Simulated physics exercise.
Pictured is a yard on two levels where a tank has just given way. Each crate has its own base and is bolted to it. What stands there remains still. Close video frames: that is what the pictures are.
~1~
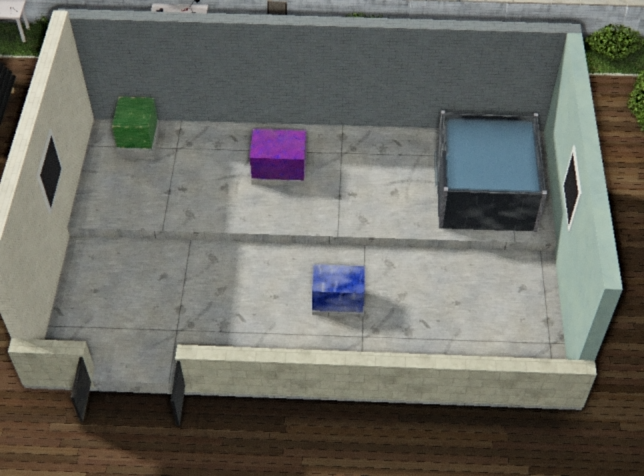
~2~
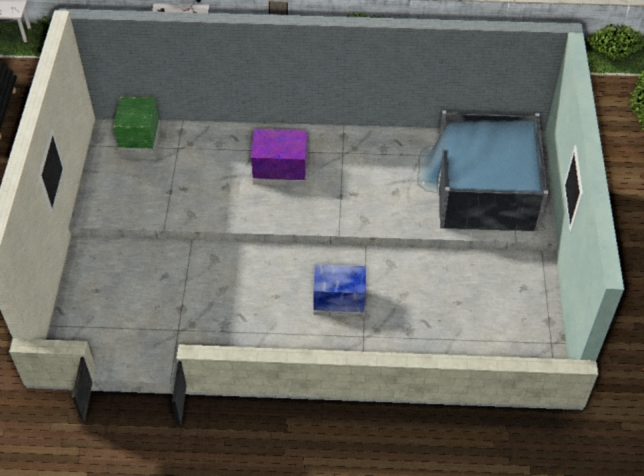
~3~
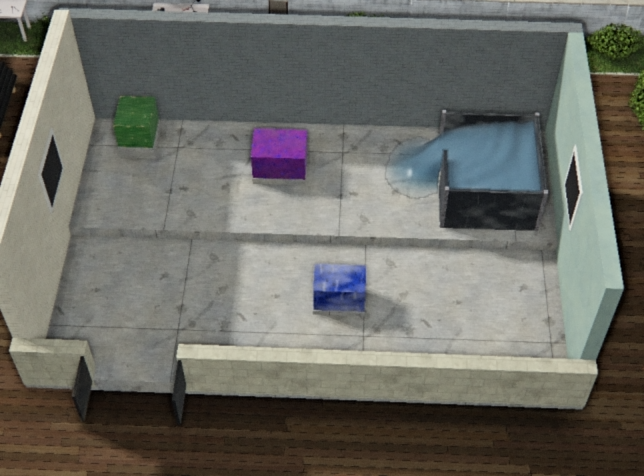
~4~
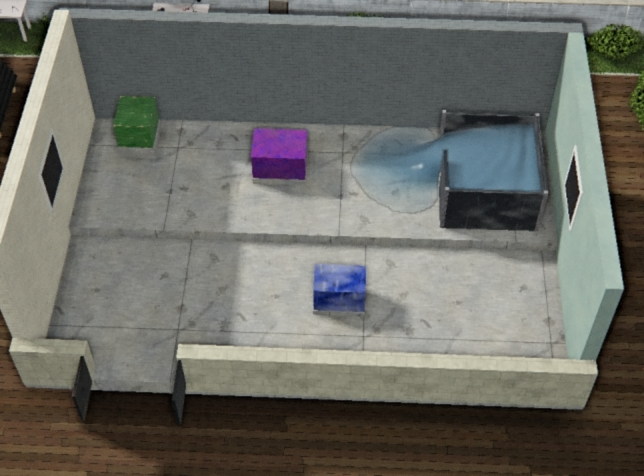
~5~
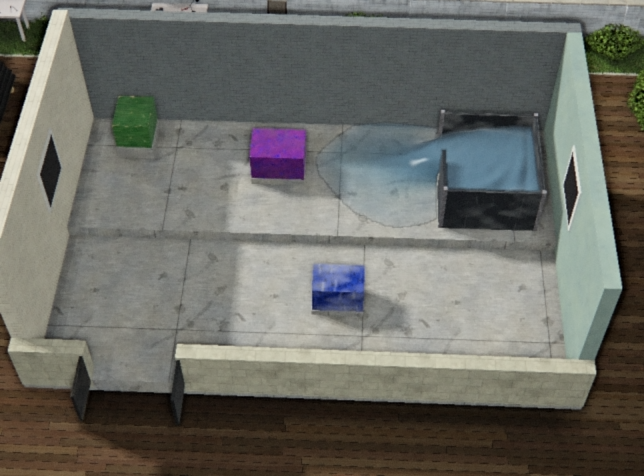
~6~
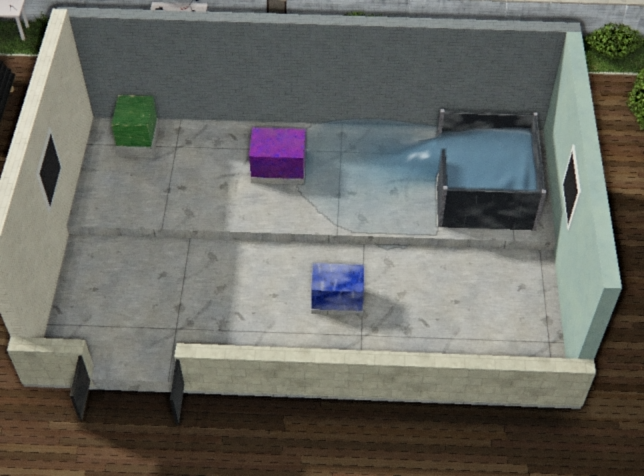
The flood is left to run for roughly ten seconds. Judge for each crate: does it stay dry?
My prediction: I expect the purple crate to get touched; I expect the green crate to get touched; I expect the blue crate to never get touched.
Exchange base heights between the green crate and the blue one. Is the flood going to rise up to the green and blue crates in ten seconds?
Result: Green crate gets splashed; blue crate comes through fine.
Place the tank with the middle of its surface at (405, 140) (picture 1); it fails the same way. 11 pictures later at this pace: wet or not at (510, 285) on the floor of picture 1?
By then that patch is left unwetted.
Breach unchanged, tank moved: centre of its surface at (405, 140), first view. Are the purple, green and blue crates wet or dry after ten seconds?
Purple: Flooded; green: Flooded; blue: Flooded.
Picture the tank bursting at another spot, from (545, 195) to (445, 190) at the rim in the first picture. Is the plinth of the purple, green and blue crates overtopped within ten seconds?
I'd say the purple crate stays clear, while the green crate stays clear and the blue crate is overrun.
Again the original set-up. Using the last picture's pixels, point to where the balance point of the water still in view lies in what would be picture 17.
Close to (373, 180), I reckon.
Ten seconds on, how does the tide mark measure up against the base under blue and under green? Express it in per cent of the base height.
Taking them in the order asked, 50 percent and 140 percent.
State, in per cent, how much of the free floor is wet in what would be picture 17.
Around 45 in a hundred.
A moment on, water covers 25 % of the floor; the purple crate water round its plinth, the green crate water round its plinth, the blue crate water round its plinth.
Next, water covers 45 % of the floor; the purple crate water round its plinth, the green crate water round its plinth, the blue crate water round its plinth.
Then, water covers 65 % of the floor; the purple crate water round its plinth, the green crate water round its plinth, the blue crate water round its plinth.
Later, water covers 70 % of the floor; the purple crate water round its plinth, the green crate water round its plinth, the blue crate water round its plinth.
In the end, water covers 85 % of the floor; the purple crate was topped, the green crate was topped, the blue crate stayed above the water.
